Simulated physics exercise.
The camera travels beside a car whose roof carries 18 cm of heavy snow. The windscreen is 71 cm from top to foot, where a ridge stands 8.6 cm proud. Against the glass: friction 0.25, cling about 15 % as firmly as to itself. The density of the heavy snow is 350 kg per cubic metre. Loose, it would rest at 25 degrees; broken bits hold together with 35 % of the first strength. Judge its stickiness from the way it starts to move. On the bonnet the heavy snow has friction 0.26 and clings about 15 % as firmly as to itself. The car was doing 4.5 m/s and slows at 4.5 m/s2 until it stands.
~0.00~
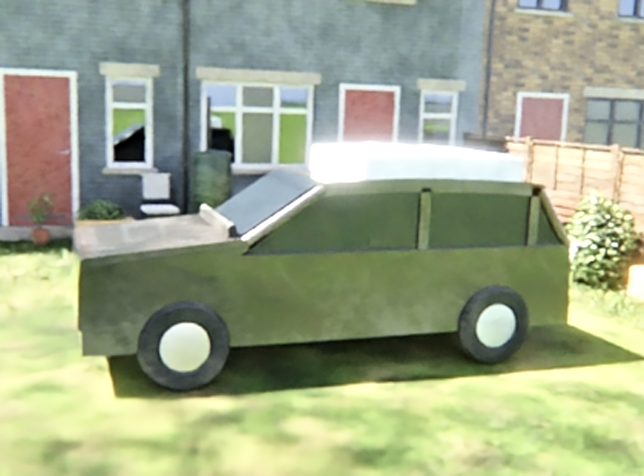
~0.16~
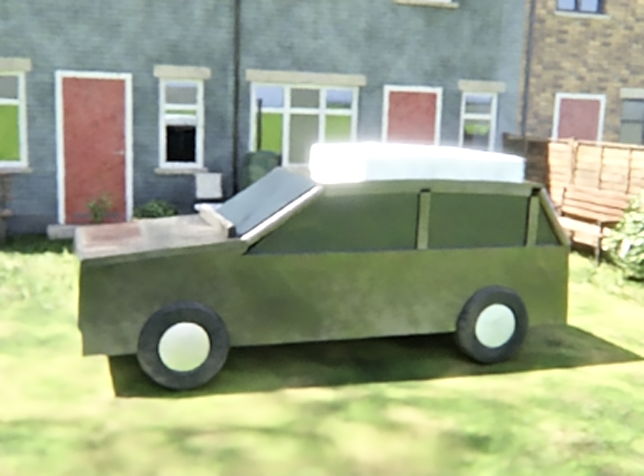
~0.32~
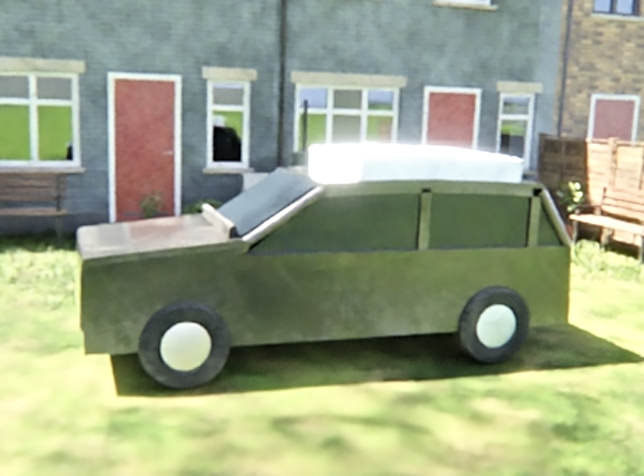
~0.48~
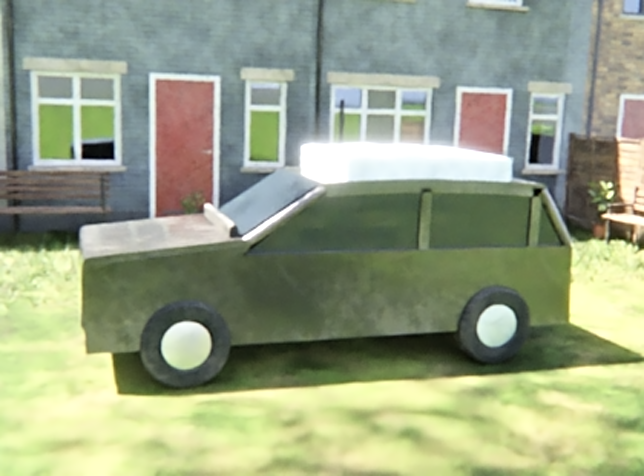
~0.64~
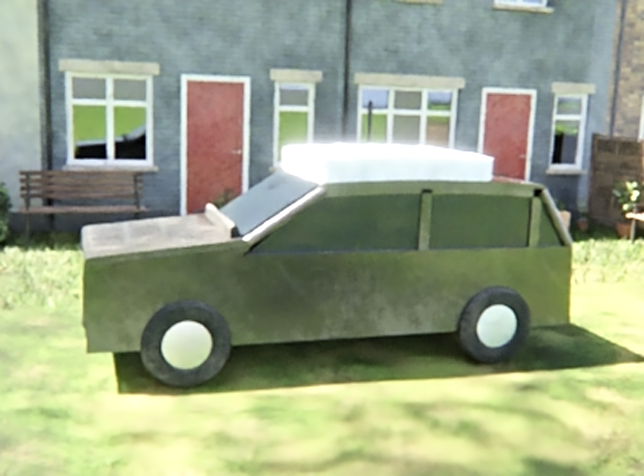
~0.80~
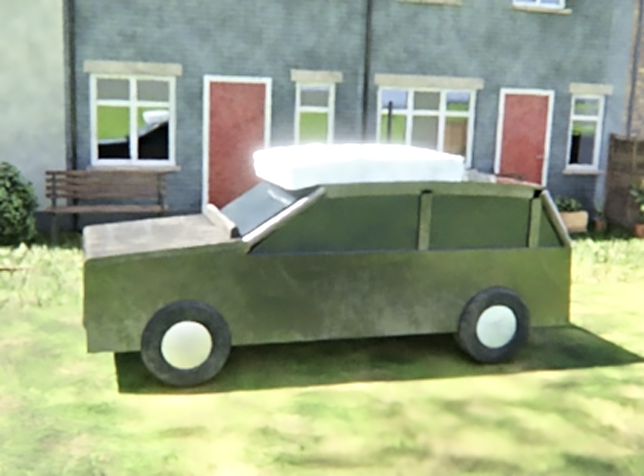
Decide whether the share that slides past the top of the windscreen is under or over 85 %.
It comes out over 85 %.
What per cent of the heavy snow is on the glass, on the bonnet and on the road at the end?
Roughly 3 % on the glass, 12 % on the bonnet, 85 % on the road.
After 1.17 s, 17 % of the snow is on the roof, 47 % on the glass, 36 % on the bonnet and none has gone off the nose.
After 1.62 s, none of the snow is on the roof, 3 % on the glass, 80 % on the bonnet and 17 % has gone off the nose.
After 2.06 s, none of the snow is on the roof, 3 % on the glass, 29 % on the bonnet and 67 % has gone off the nose.
After 2.50 s, none of the snow is on the roof, 3 % on the glass, 18 % on the bonnet and 79 % has gone off the nose.
After 3.30 s, at the end, none of the snow is on the roof, 3 % on the glass, 11 % on the bonnet and 85 % has gone off the nose.
